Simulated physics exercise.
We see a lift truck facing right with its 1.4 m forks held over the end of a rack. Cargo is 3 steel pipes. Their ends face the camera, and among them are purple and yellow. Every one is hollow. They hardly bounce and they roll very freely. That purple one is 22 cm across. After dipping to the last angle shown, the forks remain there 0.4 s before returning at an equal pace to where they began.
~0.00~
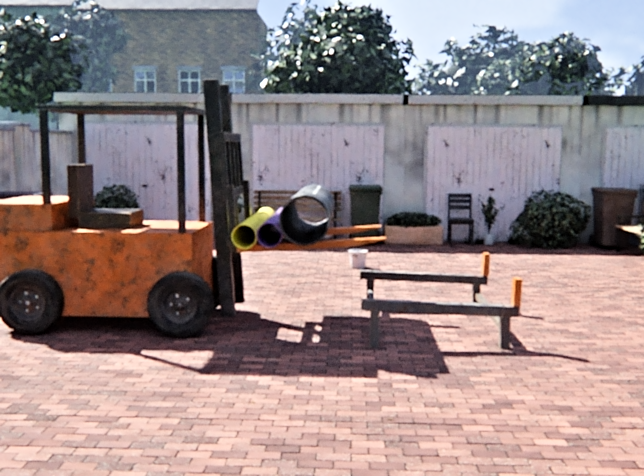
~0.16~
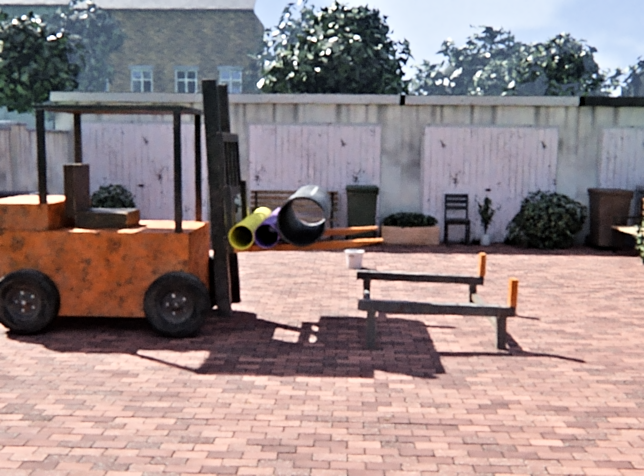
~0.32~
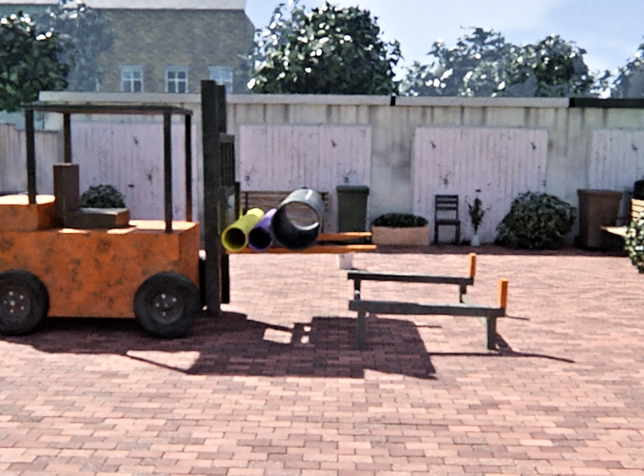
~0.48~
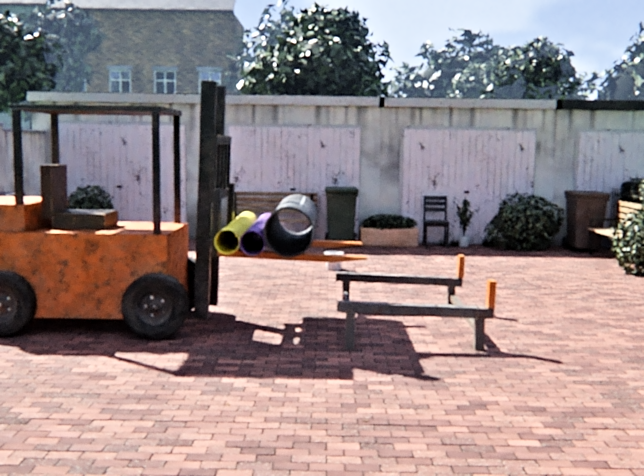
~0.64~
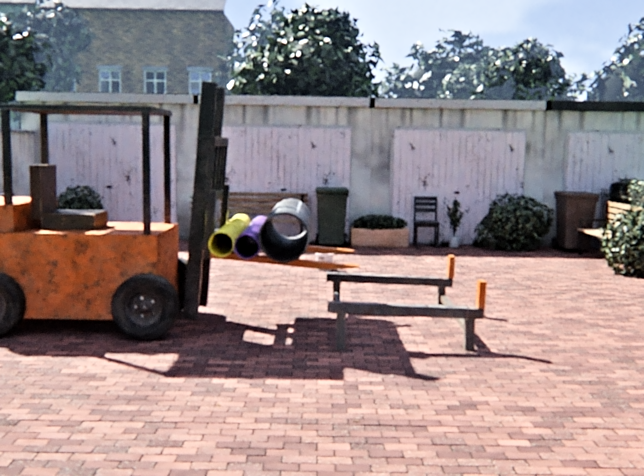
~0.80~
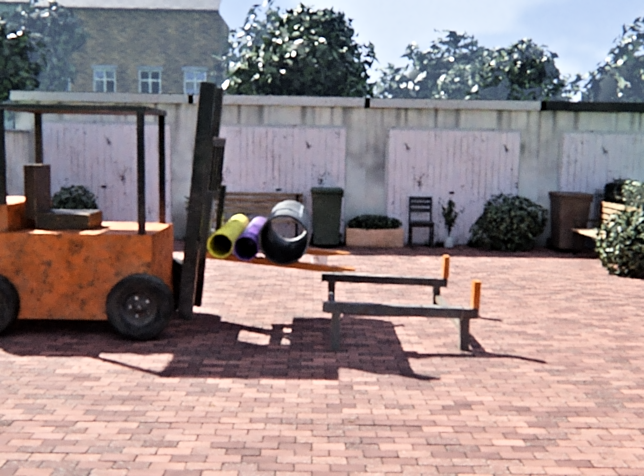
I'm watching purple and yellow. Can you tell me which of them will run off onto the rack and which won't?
Sure. Purple: No, it stays. Yellow: No, it stays.
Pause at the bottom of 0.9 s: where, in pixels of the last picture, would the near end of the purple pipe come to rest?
(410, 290), roughly.
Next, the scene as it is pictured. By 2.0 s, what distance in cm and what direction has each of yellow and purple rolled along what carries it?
Yellow 60 right, purple 65 right.
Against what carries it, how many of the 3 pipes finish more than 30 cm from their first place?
Altogether it comes to 1.
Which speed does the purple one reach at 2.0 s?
It's travelling at about 0.4 m/s.
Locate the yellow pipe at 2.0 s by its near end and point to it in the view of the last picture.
I'd point to somewhere near (277, 235).
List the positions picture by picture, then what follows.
The first frame shows purple (269, 235), yellow (244, 237); forks 4° tips up; tips at (382, 239); 3 of the 3 lie directly on the forks.
The second frame shows purple (266, 236), yellow (241, 237); forks 3° tips up.
The third frame shows purple (260, 239), yellow (234, 239); forks 1° tips up.
The fourth frame shows purple (252, 243), yellow (227, 242); forks 2° tips down; tips at (363, 258).
The fifth frame shows purple (247, 247), yellow (221, 245); forks 5° tips down.
The sixth frame shows purple (246, 249), yellow (220, 246); forks 6° tips down; tips at (351, 269).
By 2.0 s, purple is on the forks, 40 cm from the tips, rolling right; yellow is on the forks, 60 cm from the tips, rolling right; 0 gone from the forks.
By 3.7 s, purple is on the forks, 20 cm from the tips, rolling left; yellow is on the forks, 45 cm from the tips, rolling left; 1 gone from the forks.
Finally (5.6 s), purple is on the forks, 100 cm from the tips; yellow is on the forks, 125 cm from the tips; 1 gone from the forks.
